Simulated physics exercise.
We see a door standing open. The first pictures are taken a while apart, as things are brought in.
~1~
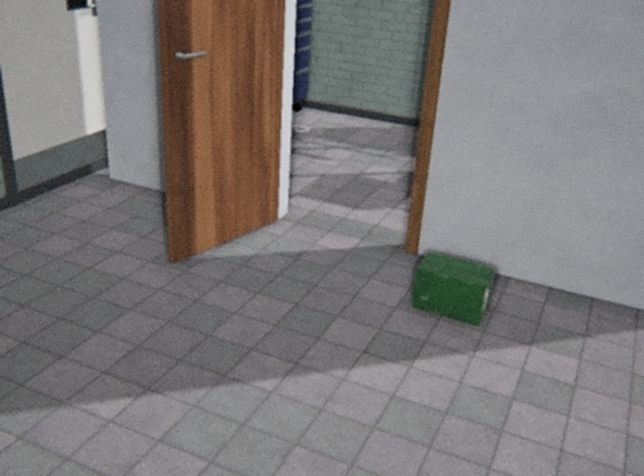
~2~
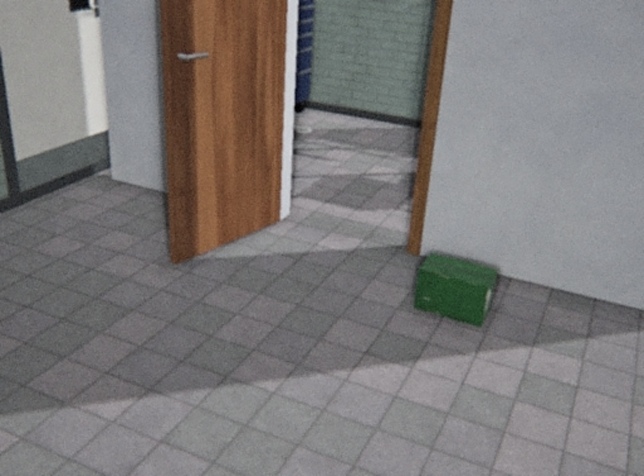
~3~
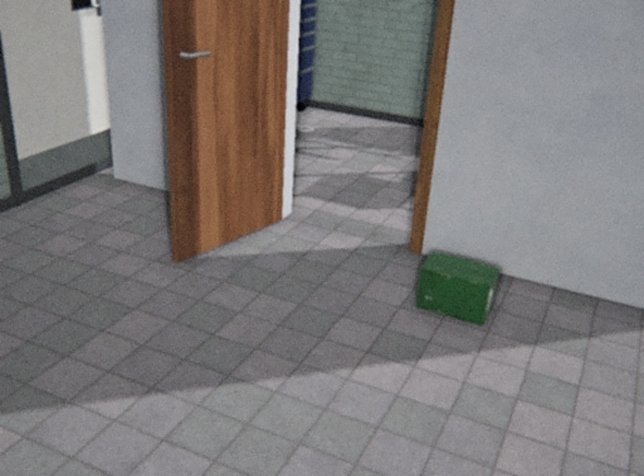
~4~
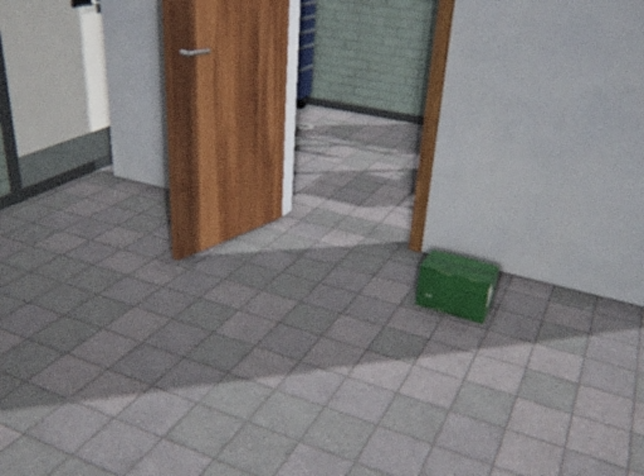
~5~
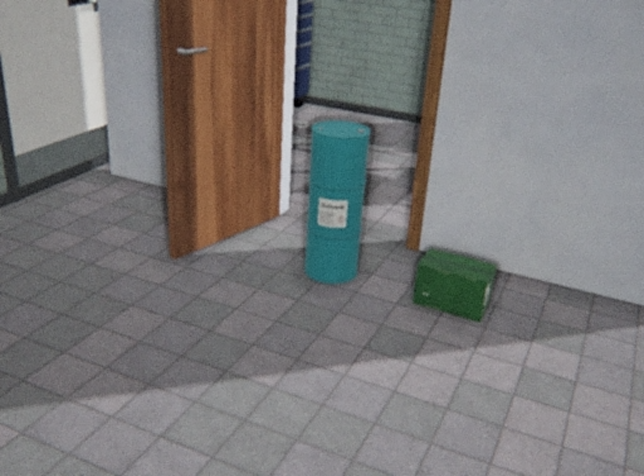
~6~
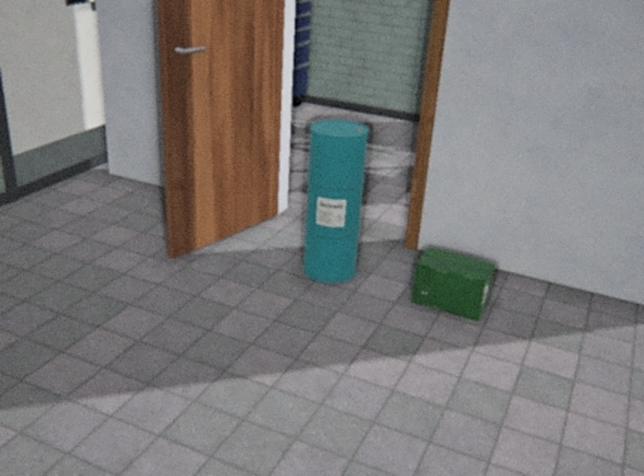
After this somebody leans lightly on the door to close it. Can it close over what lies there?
It stops short.
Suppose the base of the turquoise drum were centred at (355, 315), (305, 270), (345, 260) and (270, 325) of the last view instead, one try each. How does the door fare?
First try: It reaches the frame; second try: It jams; third try: It jams; fourth try: It shuts.
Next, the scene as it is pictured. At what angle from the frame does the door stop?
Some 50° open.
Then, 0.70 s on from there, door 86° open.
Then, 1.10 s on from there, door 65° open.
In the end, door 51° open; both unmoved. At the end, from the last picture's camera, turquoise drum near (337, 202).
